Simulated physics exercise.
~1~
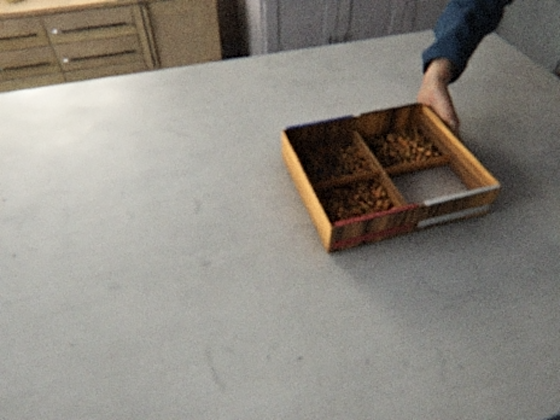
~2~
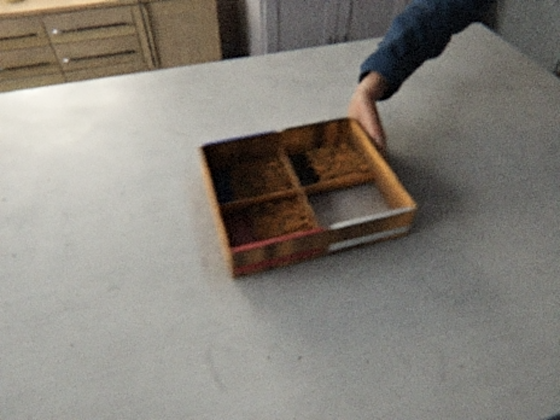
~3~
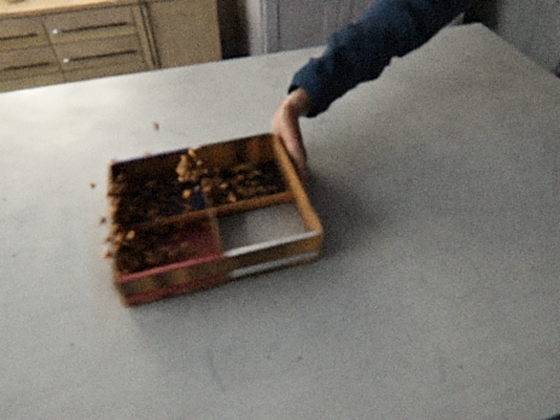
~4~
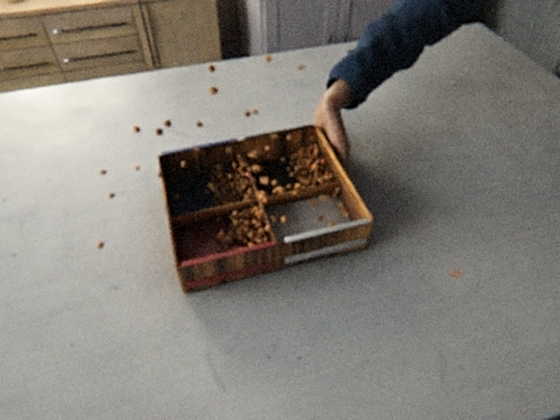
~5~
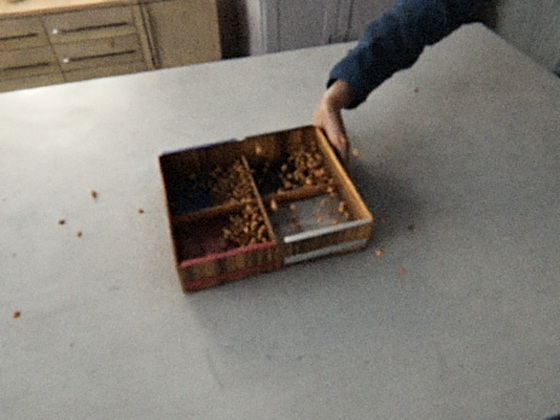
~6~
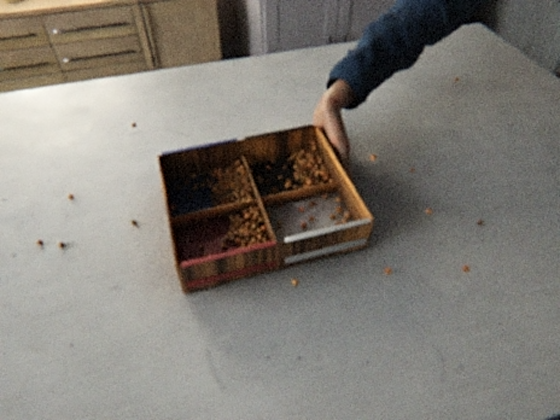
Divided wooden tray of roasted chickpeas sliding left then jerking back right under a worker's hand, scattering some across the table.
